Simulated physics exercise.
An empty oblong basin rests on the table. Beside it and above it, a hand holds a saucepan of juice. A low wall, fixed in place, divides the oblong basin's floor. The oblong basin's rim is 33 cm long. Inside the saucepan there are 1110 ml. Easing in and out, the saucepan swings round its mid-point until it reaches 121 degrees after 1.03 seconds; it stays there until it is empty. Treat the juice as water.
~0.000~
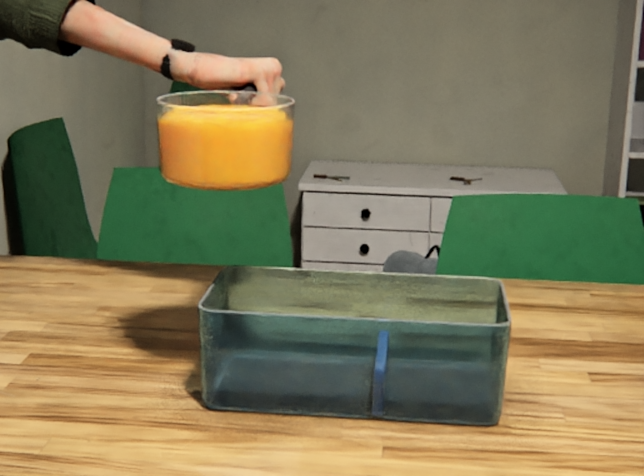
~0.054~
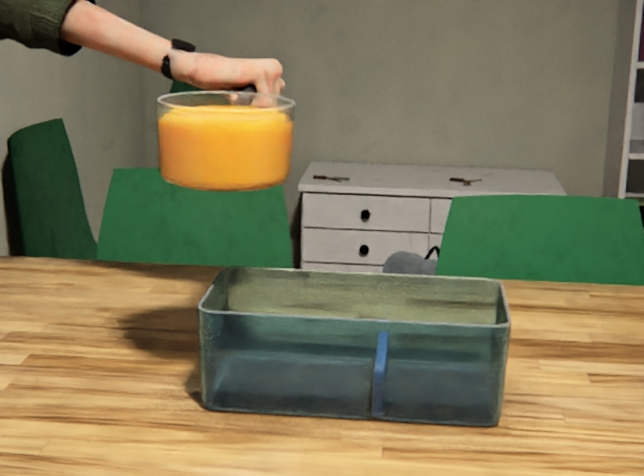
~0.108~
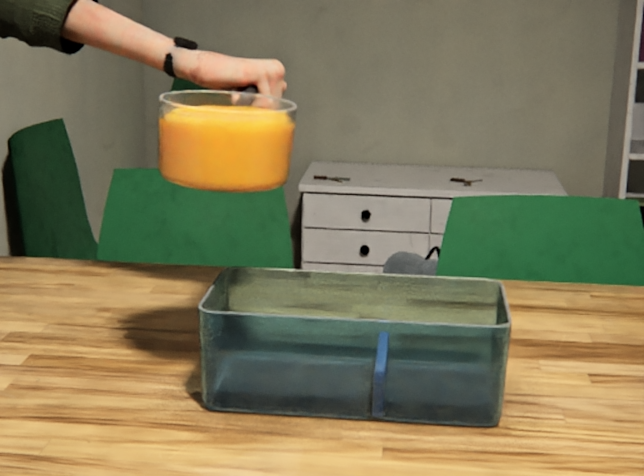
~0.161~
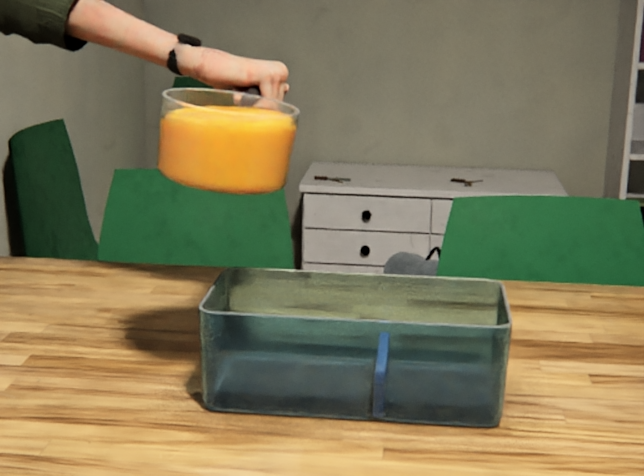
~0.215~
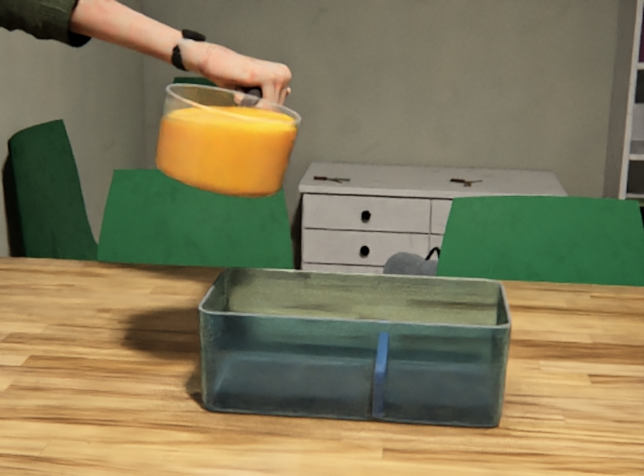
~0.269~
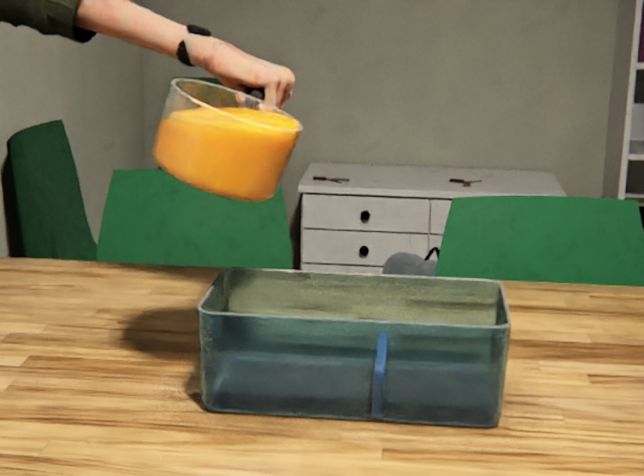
A hand holding a clear saucepan of orange juice above an empty oblong basin with a low dividing wall on a wooden table tilts the pan gradually to the right, its left side rising while the juice stays nearly level.
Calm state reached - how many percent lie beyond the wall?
21 percent, roughly.
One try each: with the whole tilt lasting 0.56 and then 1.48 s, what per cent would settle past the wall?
Near 15 in a hundred on the first go and near 25 in a hundred on the second.
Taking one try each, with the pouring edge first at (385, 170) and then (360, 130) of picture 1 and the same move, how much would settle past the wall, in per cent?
I'd expect close to 70 per cent and then close to 65 per cent.
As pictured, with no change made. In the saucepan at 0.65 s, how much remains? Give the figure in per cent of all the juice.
Around 42 percent.
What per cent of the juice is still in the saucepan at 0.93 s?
Around 4 in a hundred is still there.
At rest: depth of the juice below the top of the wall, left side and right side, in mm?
Left roughly 14 mm; right roughly 30 mm.
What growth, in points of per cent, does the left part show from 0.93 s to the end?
Roughly 5 in a hundred.
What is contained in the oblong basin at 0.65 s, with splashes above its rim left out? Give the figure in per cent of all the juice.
About 18 per cent.
After 0.65 s the tilt is 84° and 43 per cent is still to pour, 15 is left of the wall and 3 right of it.
After 0.93 s the tilt is 118° and 4 per cent is still to pour, 71 is left of the wall and 15 right of it.
After 1.22 s the tilt is 121° and 0 per cent is still to pour, 79 is left of the wall and 18 right of it.
After 1.53 s the tilt is 121° and 0 per cent is still to pour, 76 is left of the wall and 21 right of it.
In the end 76 per cent lies left of the wall, 21 right of it and 3 outside.
